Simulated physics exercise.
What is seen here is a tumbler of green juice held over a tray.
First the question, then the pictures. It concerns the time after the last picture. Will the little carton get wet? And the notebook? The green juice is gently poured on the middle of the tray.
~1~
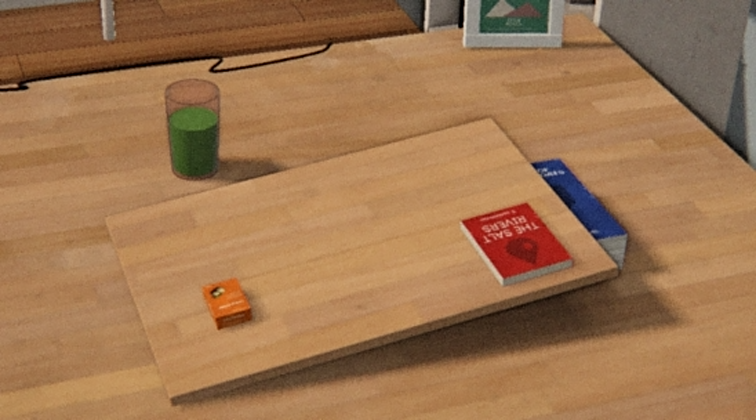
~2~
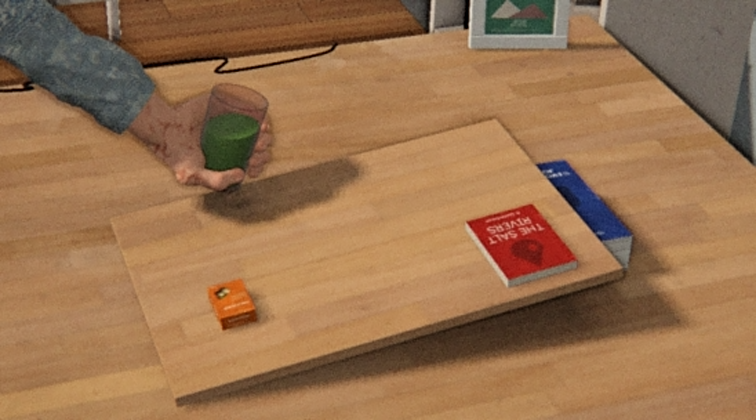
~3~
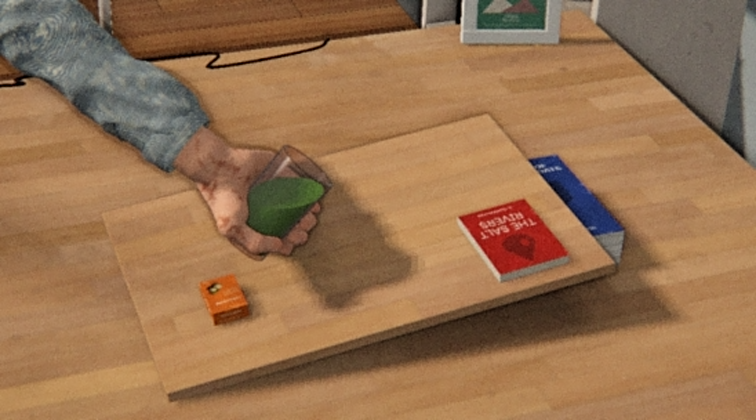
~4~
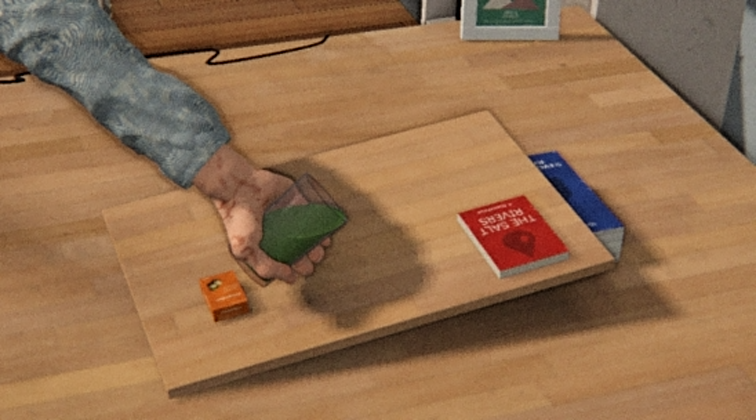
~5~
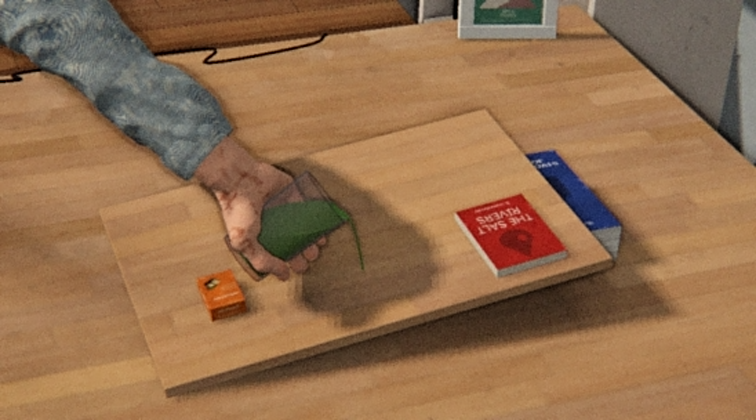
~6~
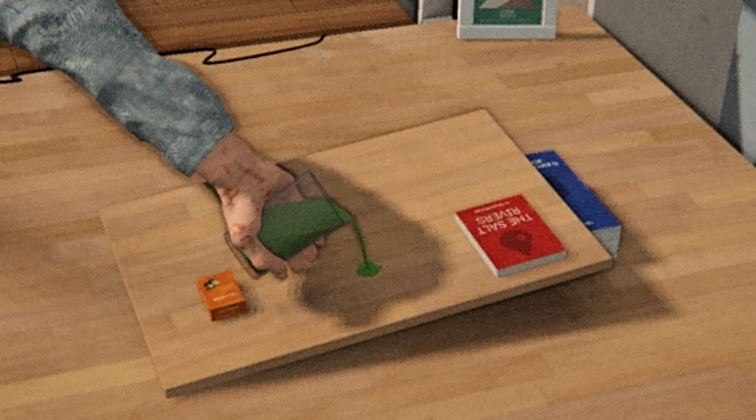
Little carton - yes, it gets wet; notebook - no, it stays dry.
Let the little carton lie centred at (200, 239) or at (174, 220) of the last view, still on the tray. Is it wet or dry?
Try one: No contact. Try two: No contact.
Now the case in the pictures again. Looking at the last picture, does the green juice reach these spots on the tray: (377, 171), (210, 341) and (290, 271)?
Order as given: Left alone, next got to, last got to.
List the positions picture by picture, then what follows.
The tray slopes down to the left; tumbler (194, 128) about two thirds full; little carton (227, 303); notebook (515, 243), in the first picture.
Tumbler about two thirds full, surface at (232, 127); little carton (232, 304), in the second picture.
Tumbler (277, 202) tipped 40° with all of its load; notebook (513, 240), in the third picture.
The tray slopes down to the left; tumbler (289, 230) tipped 50° with all of its load; little carton (224, 296), in the fourth picture.
The first of it lands; tumbler (287, 226) tipped 55° with all of its load; notebook (510, 235), in the fifth picture.
The first of it lands; tumbler (286, 225) tipped 60° with all of its load; little carton (221, 295); notebook (510, 235), in the sixth picture.
Next, it runs down to the left; the little carton is clear of it; the notebook is clear of it.
After that, it runs down to the left and off the end; the little carton is in it; the notebook is clear of it.
Finally, it runs down to the left and off the end; the little carton is in it; the notebook is clear of it.
